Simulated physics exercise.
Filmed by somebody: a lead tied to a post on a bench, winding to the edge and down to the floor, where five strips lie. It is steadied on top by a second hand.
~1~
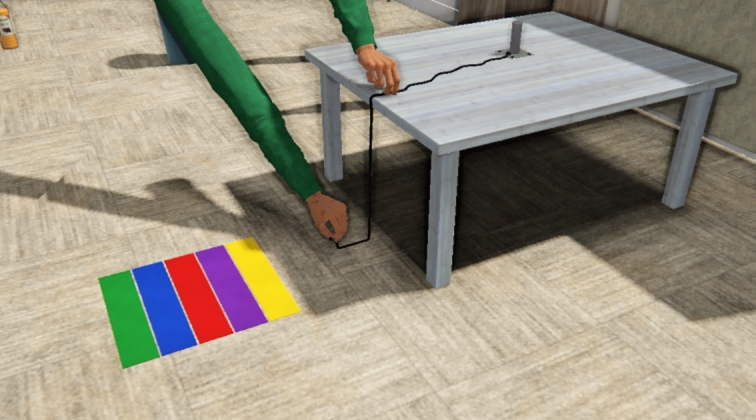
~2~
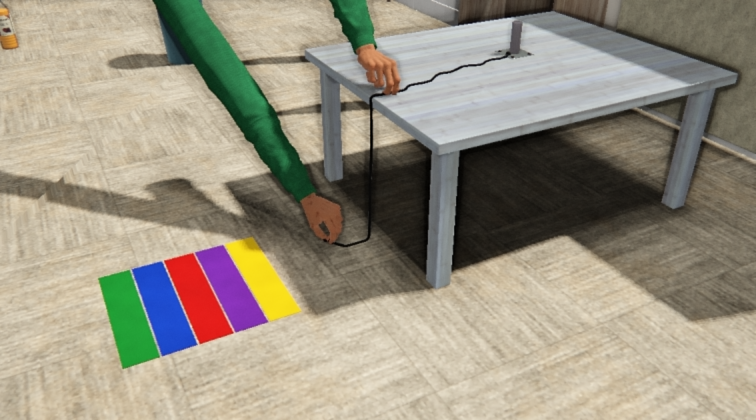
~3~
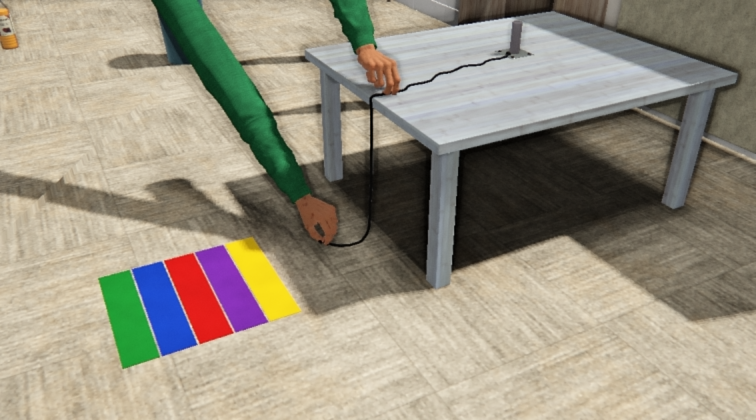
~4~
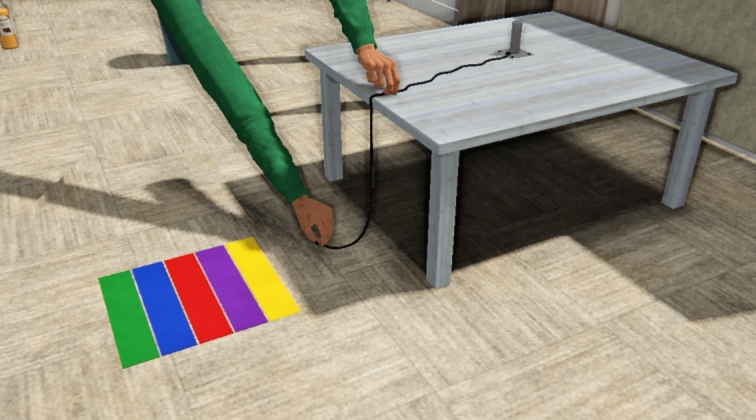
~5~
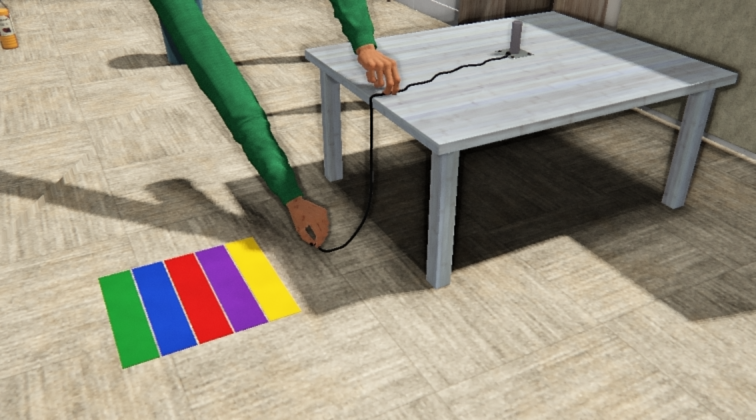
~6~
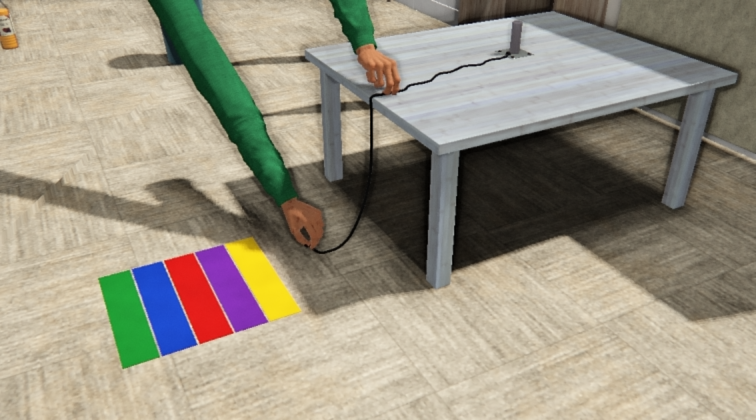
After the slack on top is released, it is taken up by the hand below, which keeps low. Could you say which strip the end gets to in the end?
It gets to the purple strip.
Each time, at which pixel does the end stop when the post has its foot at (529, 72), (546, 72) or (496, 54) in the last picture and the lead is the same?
The first try gives about (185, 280), the second about (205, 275) and the third about (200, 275).
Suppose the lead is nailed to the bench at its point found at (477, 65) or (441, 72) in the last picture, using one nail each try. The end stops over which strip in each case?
The end reaches purple and then purple.
Soon after, end near (277, 255); short of the strips.
After that, end near (243, 265); over yellow.
At the stop, end near (223, 270); over purple. It gets as far as the purple strip.
